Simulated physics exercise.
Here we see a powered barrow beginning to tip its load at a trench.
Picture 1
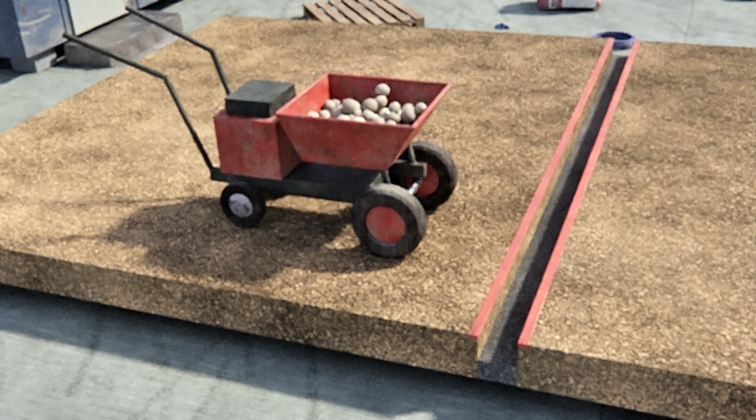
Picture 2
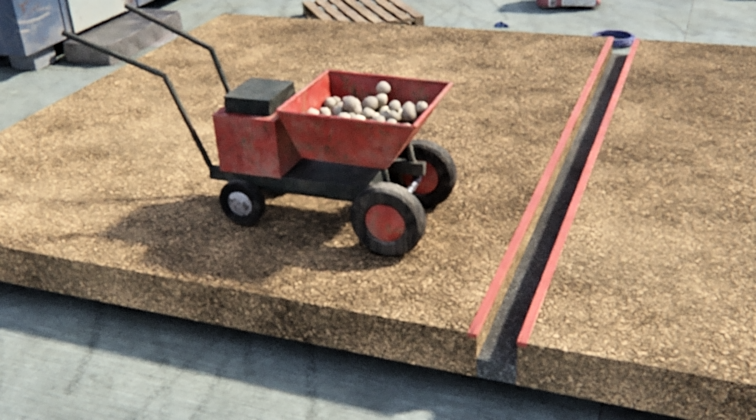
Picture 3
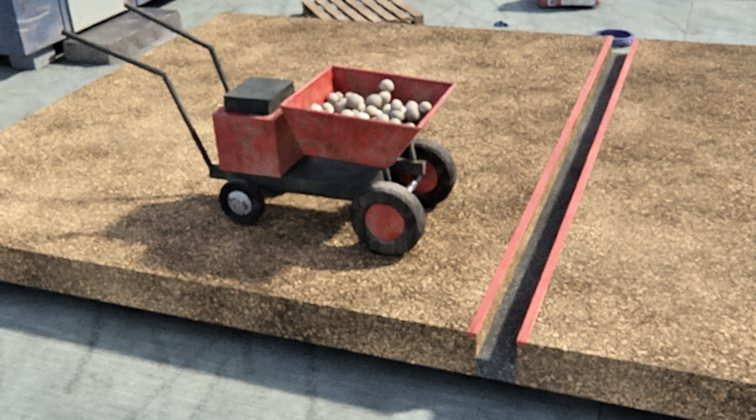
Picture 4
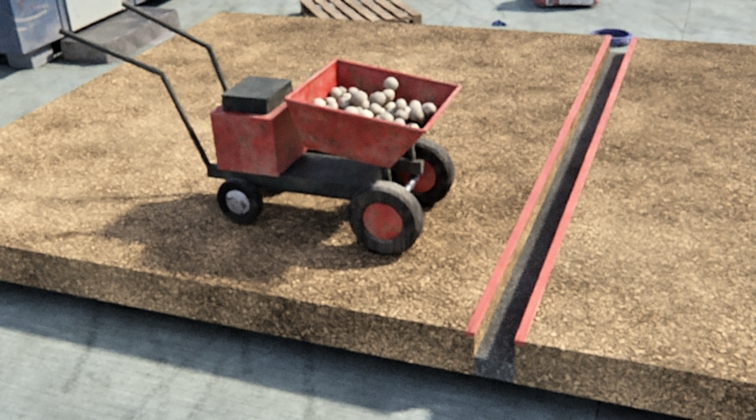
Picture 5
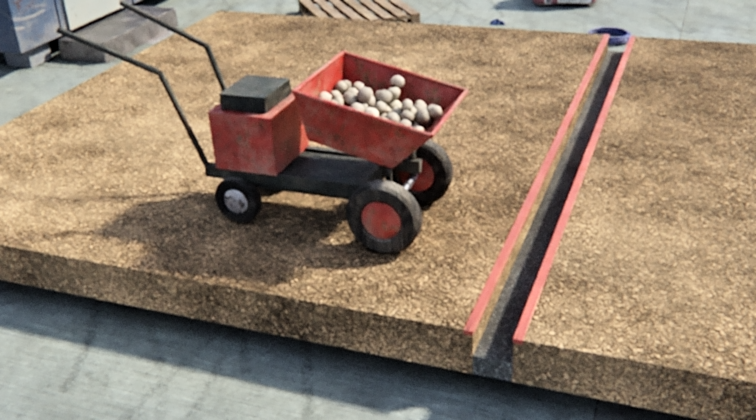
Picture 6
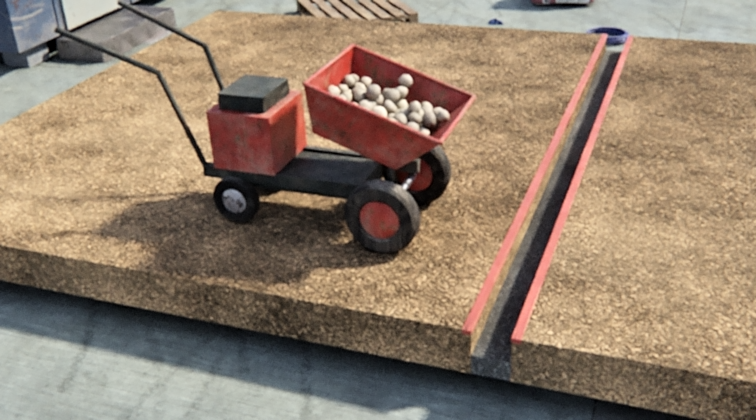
A red powered barrow stands beside a narrow trench as its pebble-filled skip tilts forward.
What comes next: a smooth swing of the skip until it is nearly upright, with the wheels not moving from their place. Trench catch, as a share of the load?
Above half.
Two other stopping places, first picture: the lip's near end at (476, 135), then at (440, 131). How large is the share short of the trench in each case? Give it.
In turn, around 0 per cent and 0 per cent.
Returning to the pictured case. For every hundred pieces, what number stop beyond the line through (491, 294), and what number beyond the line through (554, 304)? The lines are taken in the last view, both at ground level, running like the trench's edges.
I'd say some 90 in a hundred, and after that 10 in a hundred.
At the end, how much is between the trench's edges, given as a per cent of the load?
Close to 75 in every hundred pieces.
Soon after the last picture, skip tipped steeply; all in the skip.
A little later, skip tipped right over; nearly all in the skip; a stray few short of the trench; a small part in or heaped over the trench.
Later still, skip tipped right over; about a third in the skip; a stray few short of the trench; about half in or heaped over the trench; a small part beyond it.
By the end, skip tipped right over; a small part short of the trench; most in or heaped over the trench; a small part beyond it.
